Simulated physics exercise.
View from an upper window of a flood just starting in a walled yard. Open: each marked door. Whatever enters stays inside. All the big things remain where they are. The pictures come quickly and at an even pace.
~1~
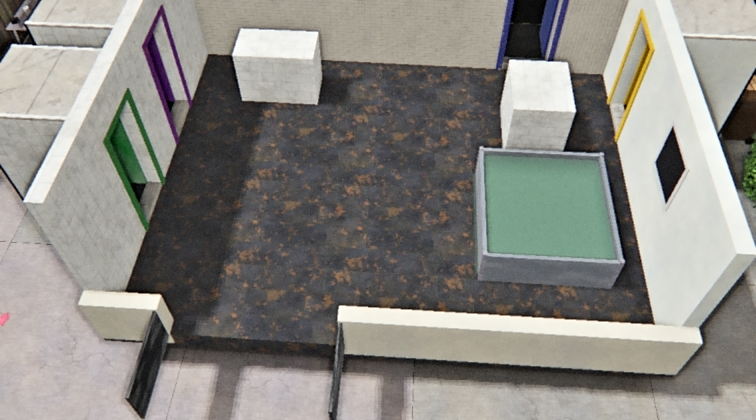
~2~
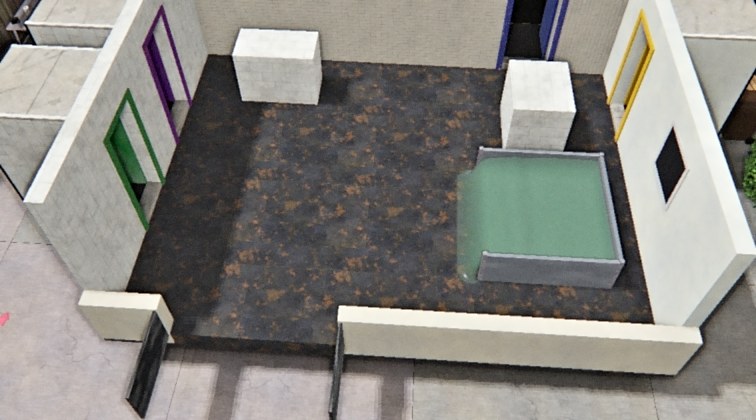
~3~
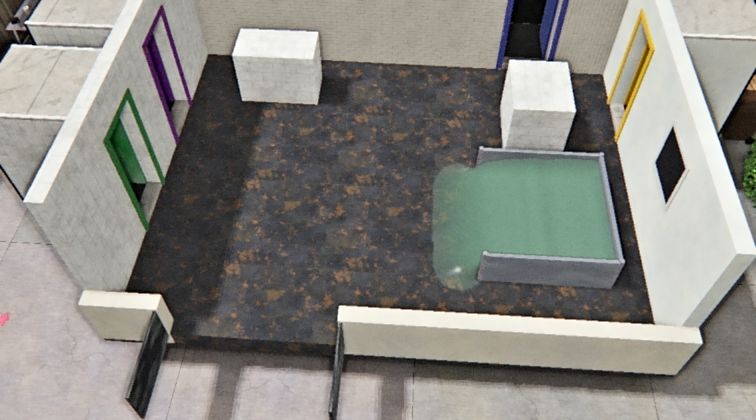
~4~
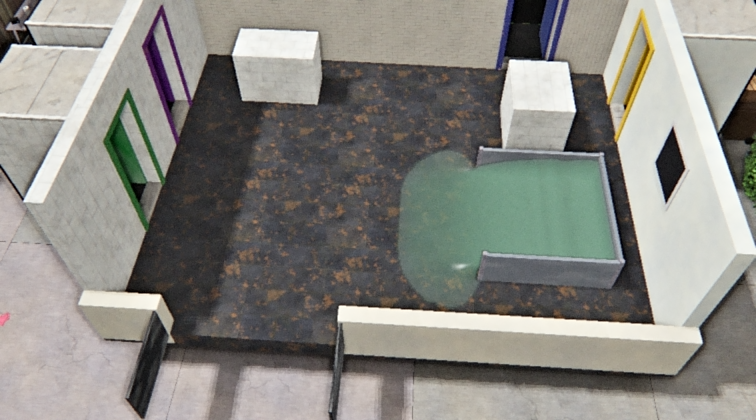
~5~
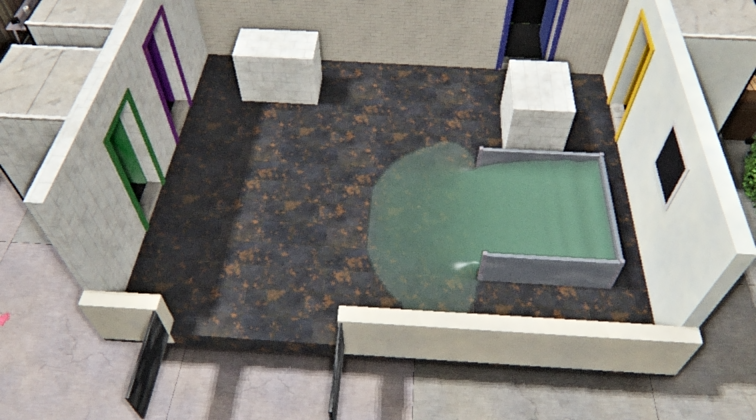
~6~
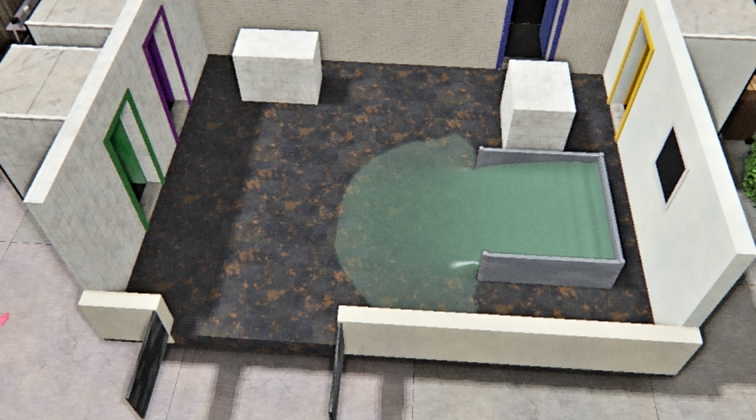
At first, greenish water sits still in a grey-walled tank at the right of a walled yard with a dark, rust-speckled floor. The tank's left side opens and water pours out leftward, then spreads across the floor in a widening, rounded sheet, reaching around the middle of the yard.
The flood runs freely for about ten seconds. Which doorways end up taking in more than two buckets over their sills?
I expect the purple door to see two buckets at most; I expect the blue door to see two buckets at most; I expect the yellow door to see two buckets at most; I expect the green door to see over two buckets.
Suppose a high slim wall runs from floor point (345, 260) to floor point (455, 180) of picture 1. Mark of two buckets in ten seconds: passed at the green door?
Put simply, the green door misses the mark.
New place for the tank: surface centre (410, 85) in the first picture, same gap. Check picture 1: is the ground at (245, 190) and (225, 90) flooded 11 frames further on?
One after the other: Reached, reached.
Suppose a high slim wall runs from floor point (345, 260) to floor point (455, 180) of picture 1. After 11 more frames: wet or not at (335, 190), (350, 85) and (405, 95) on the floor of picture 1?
Taking the points in the order given, they are high and dry, inundated and inundated.
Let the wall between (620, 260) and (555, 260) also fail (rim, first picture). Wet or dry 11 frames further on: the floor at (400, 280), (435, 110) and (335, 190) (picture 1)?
The first spot is soaked, the second spared and the third spared.
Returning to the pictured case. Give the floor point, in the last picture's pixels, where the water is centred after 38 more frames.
I'd place it roughly at (318, 189).
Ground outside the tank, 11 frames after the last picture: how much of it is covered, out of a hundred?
Roughly 55 per cent.
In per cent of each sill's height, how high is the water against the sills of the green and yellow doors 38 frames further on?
Near 80 and 0 per cent, in that order.
A moment on, water covers 35 % of the floor; the purple door not reached, the blue door not reached, the yellow door not reached, the green door not reached.
Next, water covers 55 % of the floor; the purple door not reached, the blue door not reached, the yellow door not reached, the green door under two buckets in.
Then, water covers 65 % of the floor; the purple door wet at the sill, nothing in, the blue door not reached, the yellow door not reached, the green door over two buckets in.
Later, water covers 70 % of the floor; the purple door wet at the sill, nothing in, the blue door not reached, the yellow door not reached, the green door far over two buckets in.
In the end, water covers 90 % of the floor; the purple door wet at the sill, nothing in, the blue door wet at the sill, nothing in, the yellow door wet at the sill, nothing in, the green door far over two buckets in.
